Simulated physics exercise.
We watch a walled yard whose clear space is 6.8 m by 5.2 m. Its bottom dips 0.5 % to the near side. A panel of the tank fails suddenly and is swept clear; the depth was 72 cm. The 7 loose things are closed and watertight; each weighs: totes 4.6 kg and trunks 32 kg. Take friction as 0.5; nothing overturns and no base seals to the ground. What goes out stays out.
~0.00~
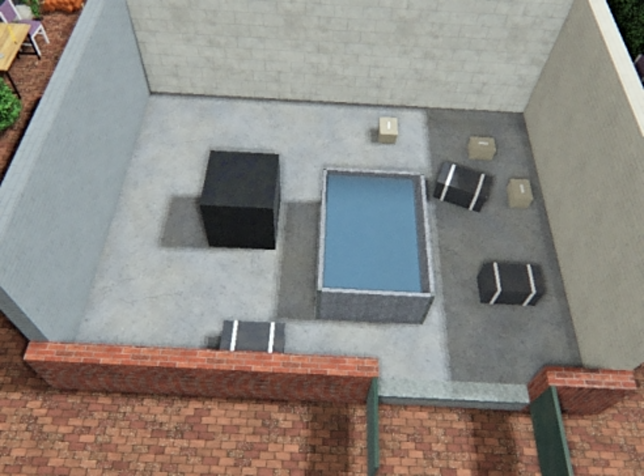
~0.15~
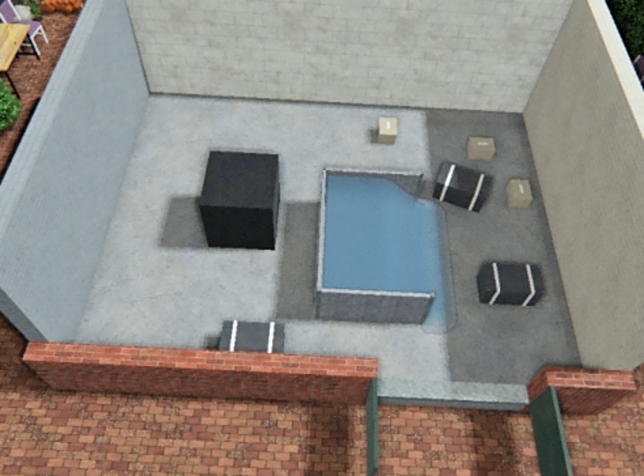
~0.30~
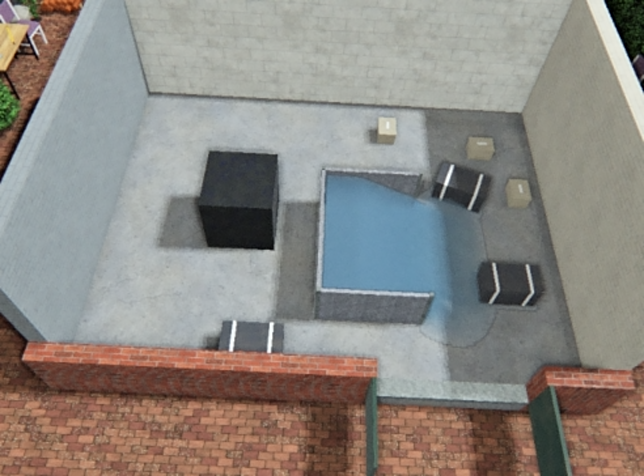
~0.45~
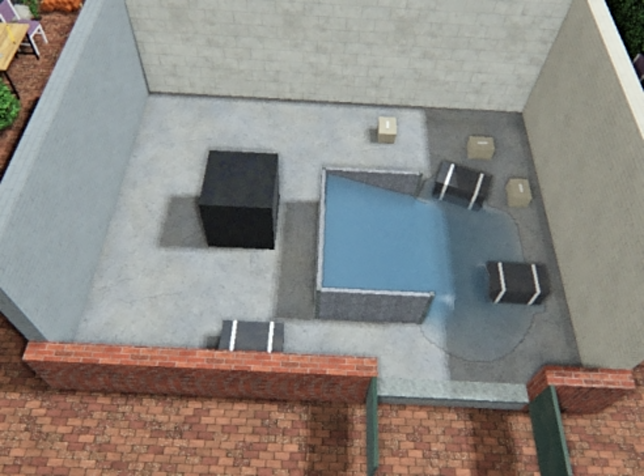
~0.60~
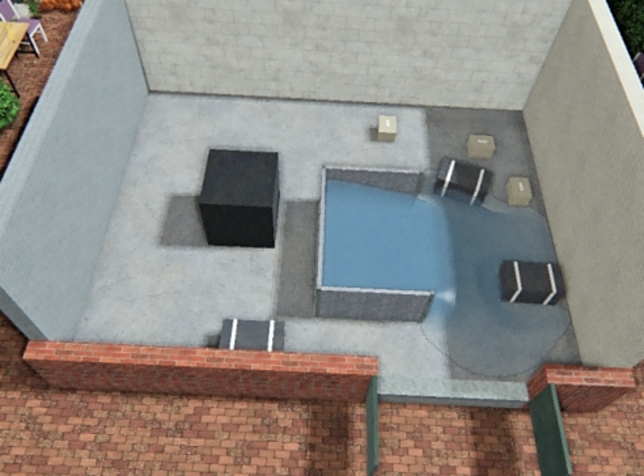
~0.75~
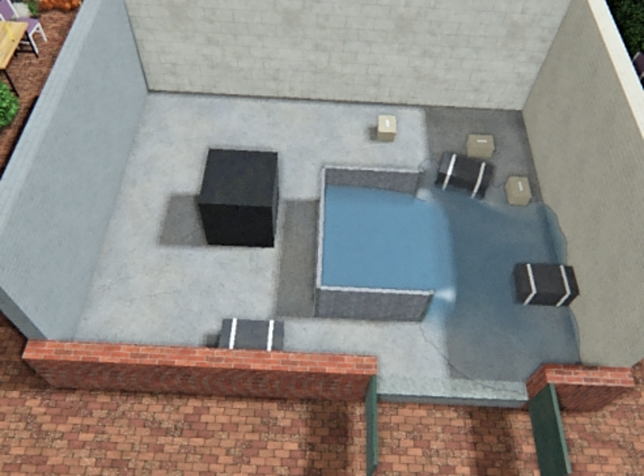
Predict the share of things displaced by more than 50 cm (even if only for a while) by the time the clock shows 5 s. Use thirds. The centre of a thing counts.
Share: Two thirds or above.
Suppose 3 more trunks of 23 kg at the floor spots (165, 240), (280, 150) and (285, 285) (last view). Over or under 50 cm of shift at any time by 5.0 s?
In turn: Less, short of it, less.
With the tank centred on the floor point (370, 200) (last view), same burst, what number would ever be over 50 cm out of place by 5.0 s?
Then 5.
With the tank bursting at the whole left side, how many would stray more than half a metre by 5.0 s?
Then 2.
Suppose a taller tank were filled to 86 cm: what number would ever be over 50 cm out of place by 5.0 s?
In that case 5 of them.
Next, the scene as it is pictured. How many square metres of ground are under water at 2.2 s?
About 13 m2.
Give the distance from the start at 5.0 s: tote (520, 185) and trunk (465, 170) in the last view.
In that order: 350 cm, 250 cm.
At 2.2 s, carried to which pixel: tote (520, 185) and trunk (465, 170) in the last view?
Near (495, 102) and (469, 137).
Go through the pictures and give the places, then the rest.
In the first picture, a trunk at (514, 277), on the bottom; a trunk at (465, 179), on the bottom; water covers 2.8 m2; 0 of 7 have shifted.
In the second picture, a trunk at (514, 278) rests on the ground; a trunk at (465, 180), on the bottom; water covers 3.9 m2; 0 of 7 have shifted.
In the third picture, a trunk at (513, 278) rests on the ground; a trunk at (464, 180) rests on the ground; 5.3 m2 under water; 0 of 7 have shifted.
In the fourth picture, a trunk at (519, 277), on the bottom, 8 cm from its start; a trunk at (464, 179), on the bottom; water covers 6.8 m2; 1 of 7 have shifted.
In the fifth picture, a trunk at (535, 277), on the bottom, 30 cm from its start; a trunk at (465, 175) rests on the ground, 6 cm from its start; water covers 8.6 m2; 2 of 7 have shifted.
In the sixth picture, a trunk at (548, 279) rests on the ground, 50 cm from its start; a trunk at (466, 169), on the bottom, 19 cm from its start; 9.6 m2 under water; 2 of 7 have shifted.
After 1.1 s 1 of 7 are over 50 cm from their spots; 1 afloat.
After 2.2 s 3 of 7 are over 50 cm from their spots; 2 afloat.
After 3.5 s 4 of 7 are over 50 cm from their spots; 2 afloat.
After 5.0 s 5 of 7 are over 50 cm from their spots, and 5 have been at some point; 1 afloat.
